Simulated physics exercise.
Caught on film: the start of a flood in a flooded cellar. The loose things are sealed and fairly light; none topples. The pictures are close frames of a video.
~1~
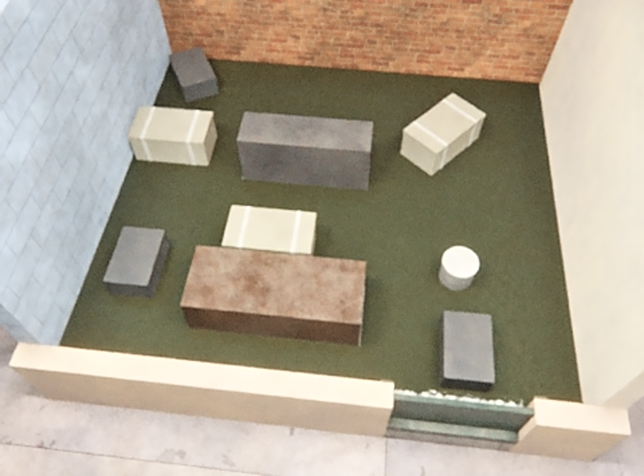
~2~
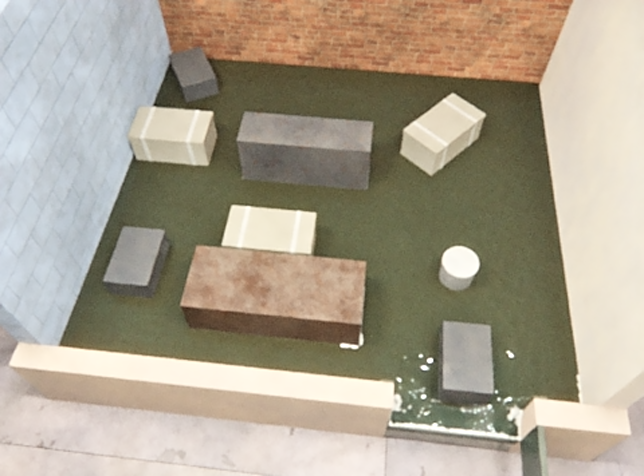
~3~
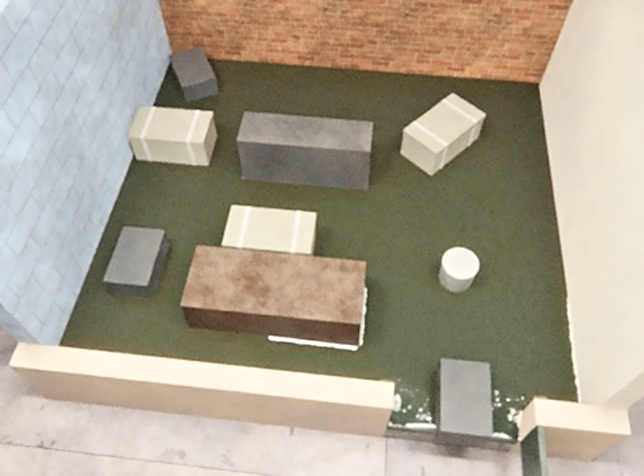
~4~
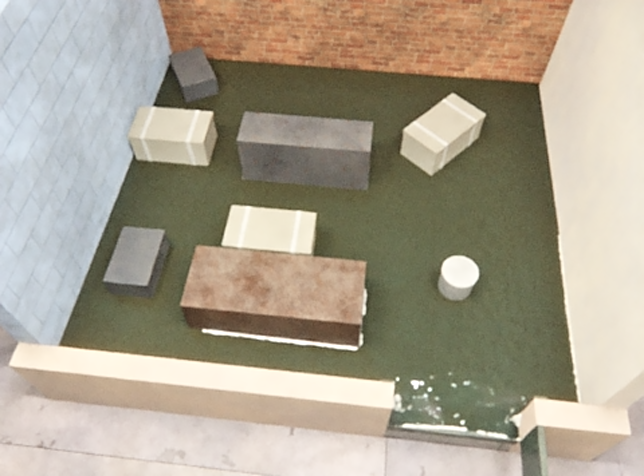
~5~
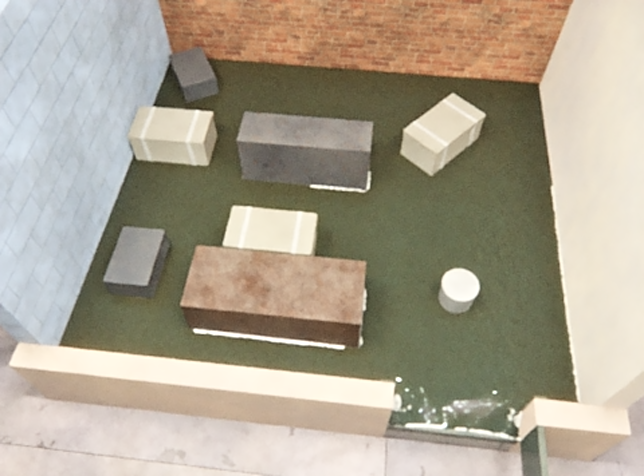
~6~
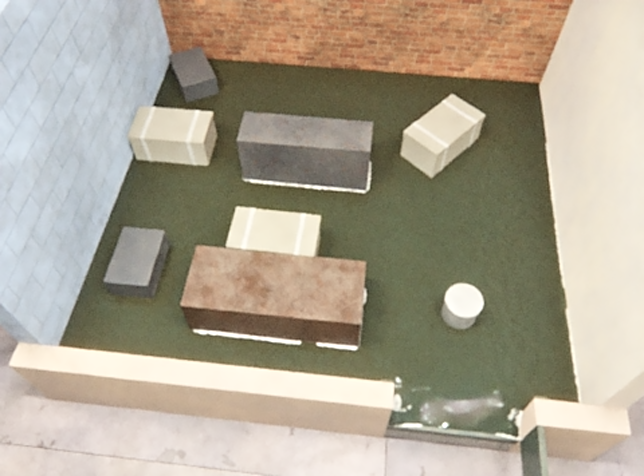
In a flooded cellar, the front gate opened amid white froth and a dark grey box slid out through the gap, then the white pail drifted forward and a cream trunk barely shifted right.
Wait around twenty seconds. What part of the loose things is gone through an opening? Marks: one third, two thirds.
It is from one to two thirds.
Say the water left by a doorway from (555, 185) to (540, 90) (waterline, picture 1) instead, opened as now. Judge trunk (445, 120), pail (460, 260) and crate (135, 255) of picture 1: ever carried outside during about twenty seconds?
In that order: Out, out, still in.
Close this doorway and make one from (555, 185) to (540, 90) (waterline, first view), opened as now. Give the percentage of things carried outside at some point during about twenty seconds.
Roughly 30 per cent.
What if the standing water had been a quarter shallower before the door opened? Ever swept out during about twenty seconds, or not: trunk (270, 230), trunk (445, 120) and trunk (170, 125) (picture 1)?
In that order: Carried outside, yes, no.
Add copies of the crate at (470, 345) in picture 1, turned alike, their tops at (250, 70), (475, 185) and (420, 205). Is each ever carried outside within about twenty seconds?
In that order: Left behind, washed out, through.
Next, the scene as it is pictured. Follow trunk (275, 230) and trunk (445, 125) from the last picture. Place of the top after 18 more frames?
Around (411, 285) and (483, 220).
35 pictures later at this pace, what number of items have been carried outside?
It comes to 4.
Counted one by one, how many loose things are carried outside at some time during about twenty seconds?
That makes 4.
A moment on, 2 of 7 are out; 5 afloat.
Next, 2 of 7 are out; 5 afloat.
Later, 4 of 7 are out; 3 afloat.
In the end, 4 of 7 are out; 3 afloat.
